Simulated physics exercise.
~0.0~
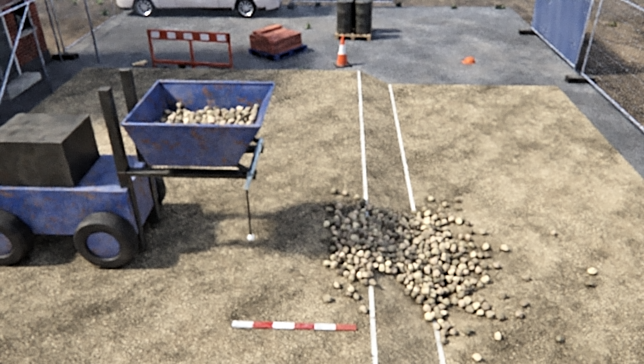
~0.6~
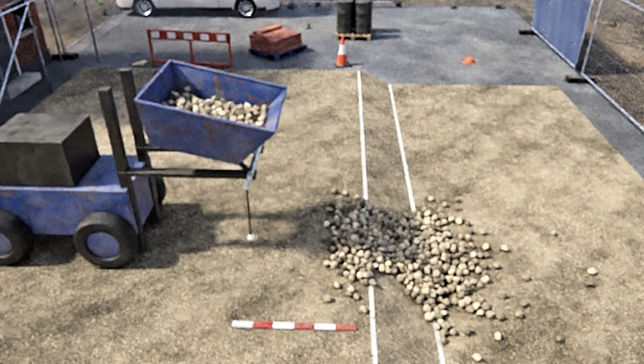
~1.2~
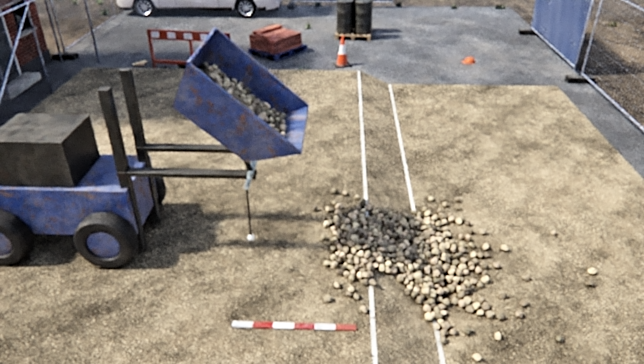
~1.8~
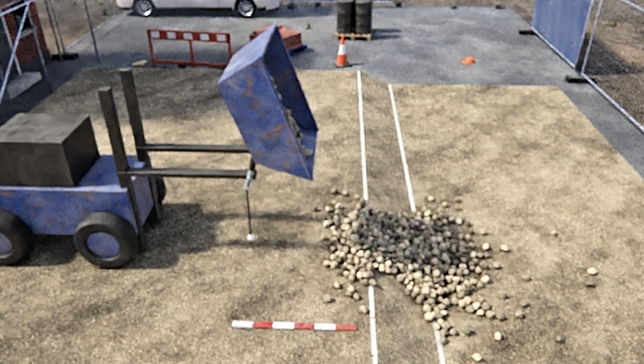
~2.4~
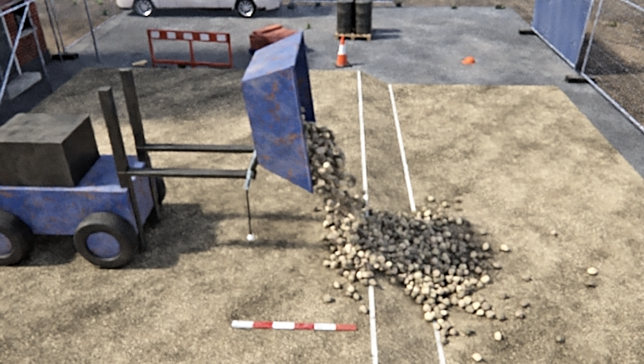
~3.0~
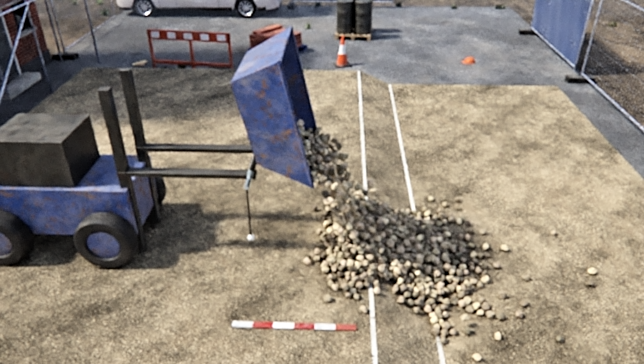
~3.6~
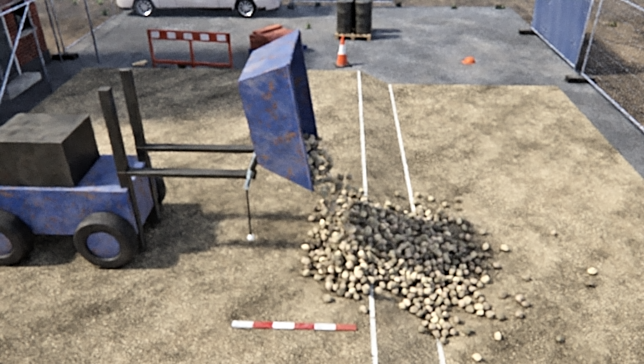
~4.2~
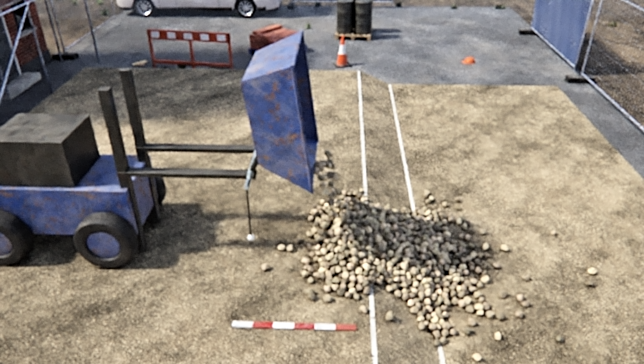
The clip opens on a blue fork truck at the left, holding up a blue skip of pale stones beside a heap already lying across two white lines, with a striped staff on the ground nearby. The skip tips to the right, slowly at first, and the stones stay inside as it steepens. Once it is nearly upright, they pour from its lower edge onto the near side of the heap. The skip rocks slightly back and forward as the flow thins. It ends steeply tilted and emptied, above a larger, broader heap with a few scattered stones.
